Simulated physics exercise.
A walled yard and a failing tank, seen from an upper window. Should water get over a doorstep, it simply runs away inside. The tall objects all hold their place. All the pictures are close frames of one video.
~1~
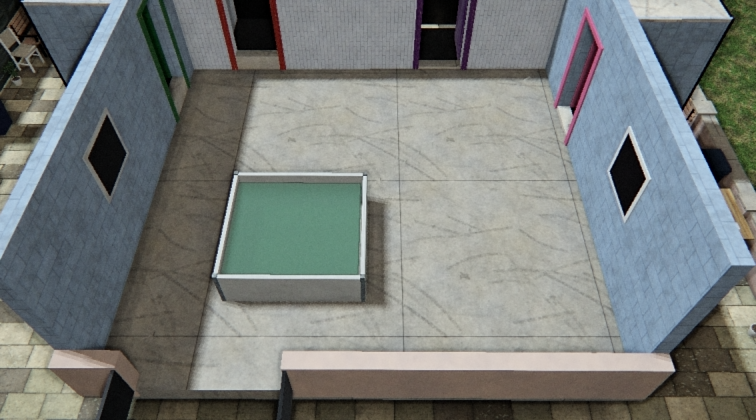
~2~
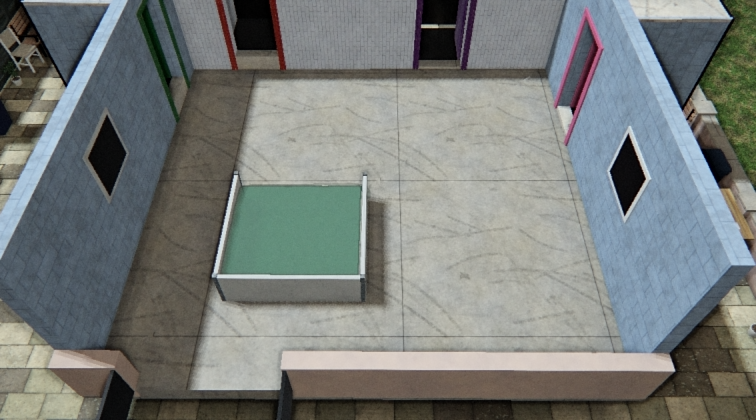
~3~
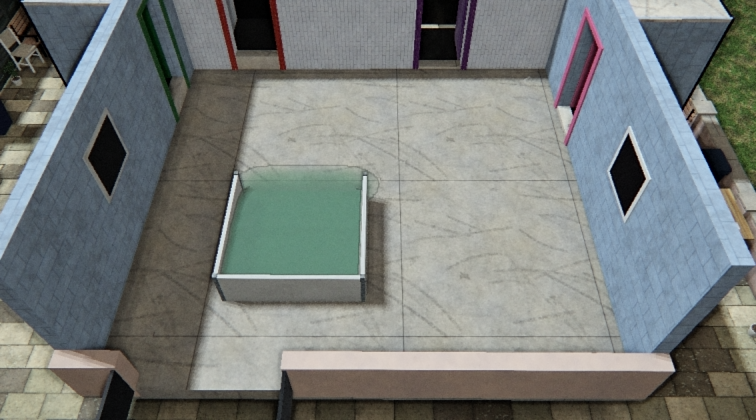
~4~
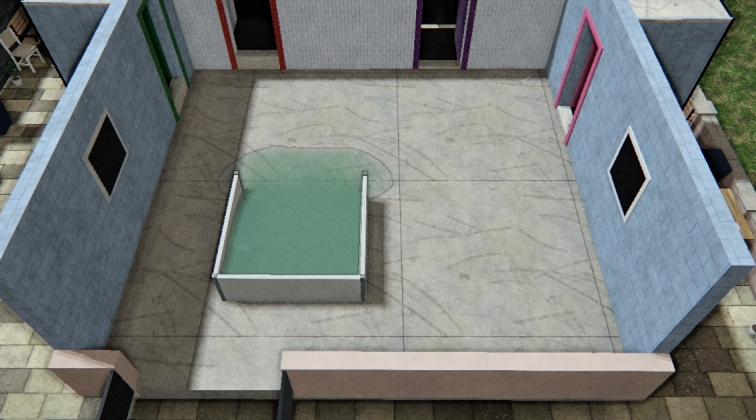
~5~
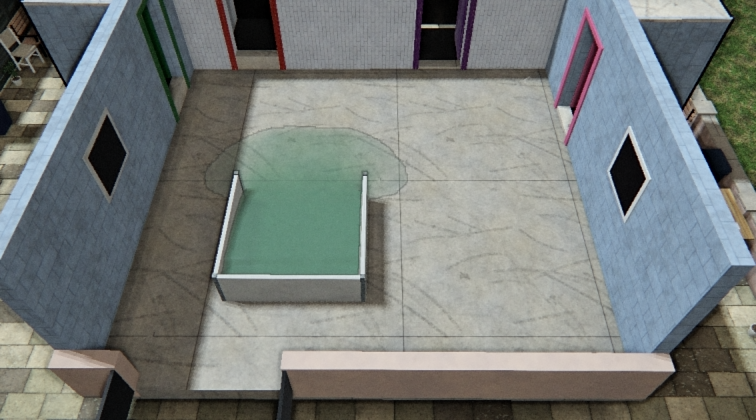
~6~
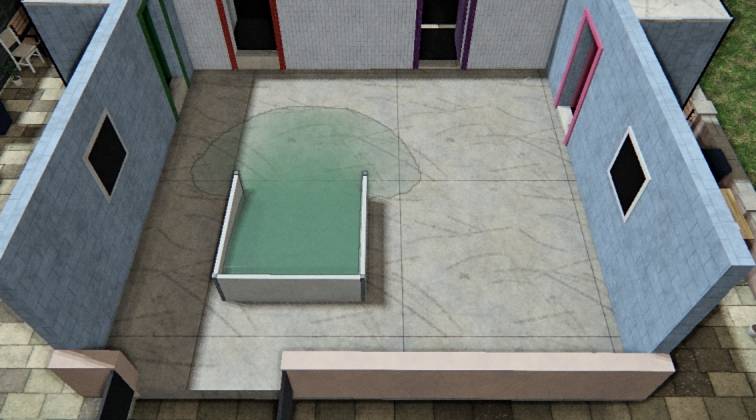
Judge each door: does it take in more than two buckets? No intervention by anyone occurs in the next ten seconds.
At the end, the purple door gets overwhelmed honestly; the red door copes honestly; the pink door copes honestly; the green door copes honestly.
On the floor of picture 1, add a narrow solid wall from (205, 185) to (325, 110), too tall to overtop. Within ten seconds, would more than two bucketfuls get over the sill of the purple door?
Purple door exceeds the limit.
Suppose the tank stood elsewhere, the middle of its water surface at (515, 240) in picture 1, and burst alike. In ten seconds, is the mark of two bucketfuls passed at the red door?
Result for red: It doesn't reach it.
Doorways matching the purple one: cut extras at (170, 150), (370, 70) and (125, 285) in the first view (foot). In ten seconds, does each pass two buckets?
Each in turn, the new doors: Breaks the limit, breaks the limit, remains within bounds.
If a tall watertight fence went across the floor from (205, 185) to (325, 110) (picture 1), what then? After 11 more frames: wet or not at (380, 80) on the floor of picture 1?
I'd say it ends up swamped.
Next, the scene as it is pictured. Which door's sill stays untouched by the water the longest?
Answer - the door marked pink.
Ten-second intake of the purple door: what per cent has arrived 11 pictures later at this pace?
It works out at roughly 0 percent of the ten-second total.
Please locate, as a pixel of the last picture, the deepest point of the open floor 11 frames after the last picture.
It will be deepest around (195, 70).
A moment on, water covers 30 % of the floor; the purple door not reached, the red door wet at the sill, nothing in, the pink door not reached, the green door not reached.
Next, water covers 35 % of the floor; the purple door wet at the sill, nothing in, the red door wet at the sill, nothing in, the pink door not reached, the green door wet at the sill, nothing in.
Then, water covers 40 % of the floor; the purple door over two buckets in, the red door wet at the sill, nothing in, the pink door not reached, the green door wet at the sill, nothing in.
Later, water covers 65 % of the floor; the purple door over two buckets in, the red door wet at the sill, nothing in, the pink door under two buckets in, the green door wet at the sill, nothing in.
In the end, water covers 95 % of the floor; the purple door over two buckets in, the red door wet at the sill, nothing in, the pink door under two buckets in, the green door wet at the sill, nothing in.
